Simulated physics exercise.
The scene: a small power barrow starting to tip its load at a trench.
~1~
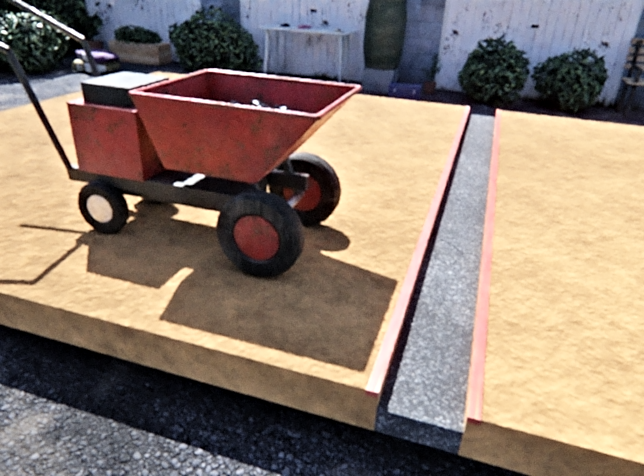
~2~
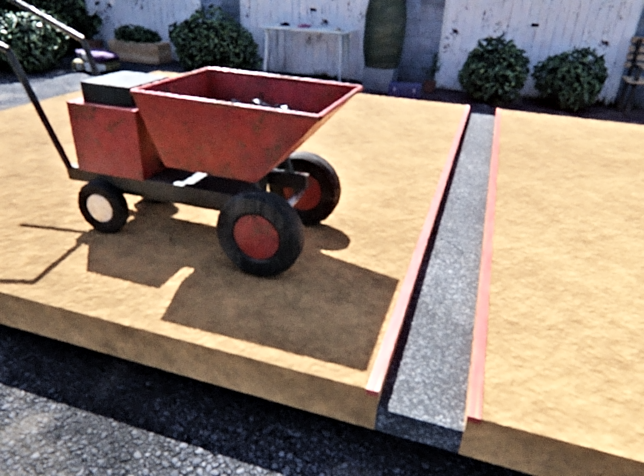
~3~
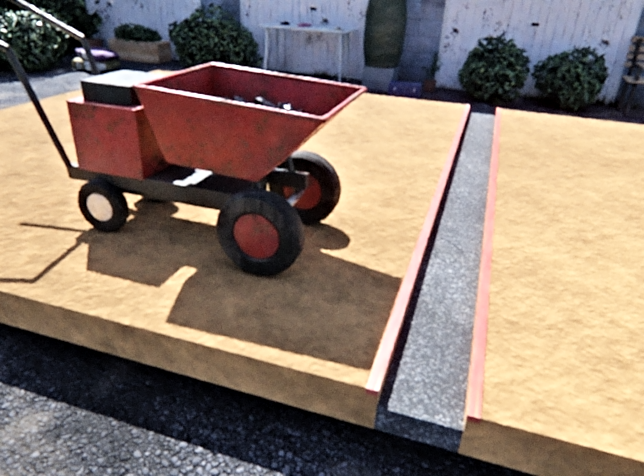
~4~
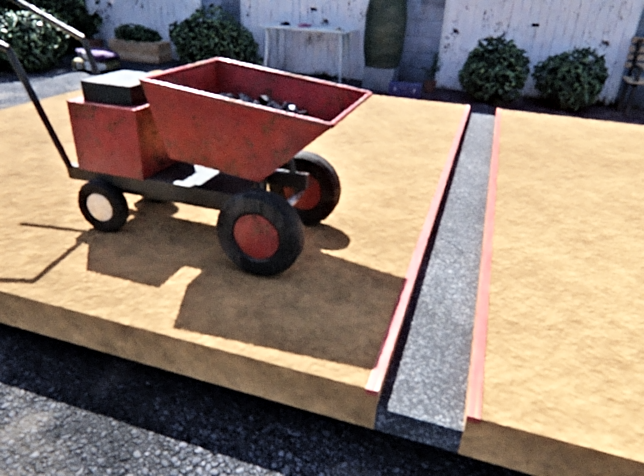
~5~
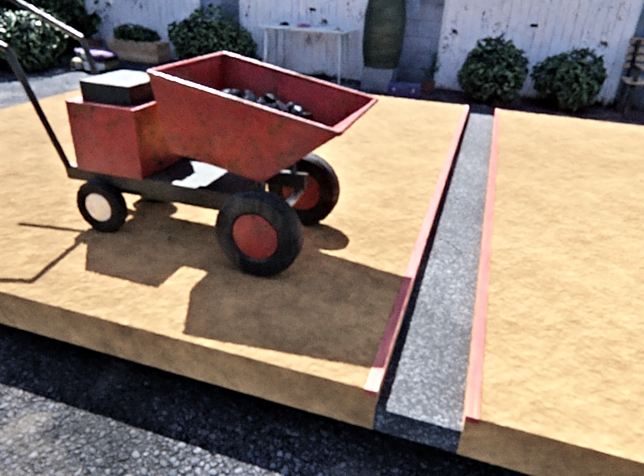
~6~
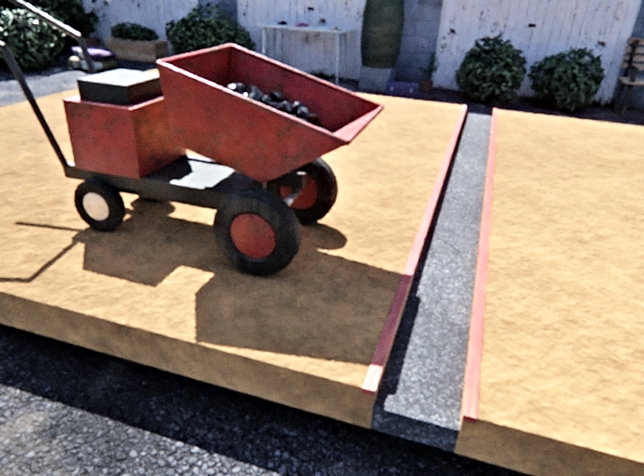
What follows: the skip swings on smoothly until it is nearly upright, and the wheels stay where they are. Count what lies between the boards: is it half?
In the trench: Over half.
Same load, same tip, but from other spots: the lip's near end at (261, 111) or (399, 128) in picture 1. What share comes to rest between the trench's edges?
Roughly 20 per cent, and 10 per cent.
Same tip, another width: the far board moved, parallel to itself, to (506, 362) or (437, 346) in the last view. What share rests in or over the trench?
The first gives 70 %, the second 40 %.
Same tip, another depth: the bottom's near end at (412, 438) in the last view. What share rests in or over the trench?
It comes to 80 per cent or so.
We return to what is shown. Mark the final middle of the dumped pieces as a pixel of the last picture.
Around (439, 280).
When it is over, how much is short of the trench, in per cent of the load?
Close to 5 per cent.
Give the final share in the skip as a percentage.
Near 30 %.
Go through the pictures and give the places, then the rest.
In the first picture, lip of the skip (317, 118), level; top of the load (239, 119), lumps of coal; first edge of the trench (391, 336); far edge (479, 357), the trench over half as wide as the skip, and shallow for its width.
In the second picture, lip of the skip (319, 118), level; top of the load (240, 117).
In the third picture, lip of the skip (324, 121), tipped barely; top of the load (243, 115).
In the fourth picture, lip of the skip (331, 126), tipped a little; top of the load (224, 112).
In the fifth picture, lip of the skip (339, 134), tipped a little; top of the load (230, 109).
In the sixth picture, lip of the skip (347, 143), tipped clearly; top of the load (229, 103); first edge of the trench (387, 334); far edge (475, 355).
Just after the last frame, skip tipped steeply; every one in the skip.
A moment on, skip tipped right over; the larger part in the skip; just a few short of the trench; about a tenth in or heaped over the trench.
Further on, skip tipped right over; roughly a third in the skip; about a tenth short of the trench; roughly two thirds in or heaped over the trench; just a few beyond it.
When it is over, skip tipped right over; roughly a quarter in the skip; about a tenth short of the trench; roughly two thirds in or heaped over the trench; just a few beyond it.
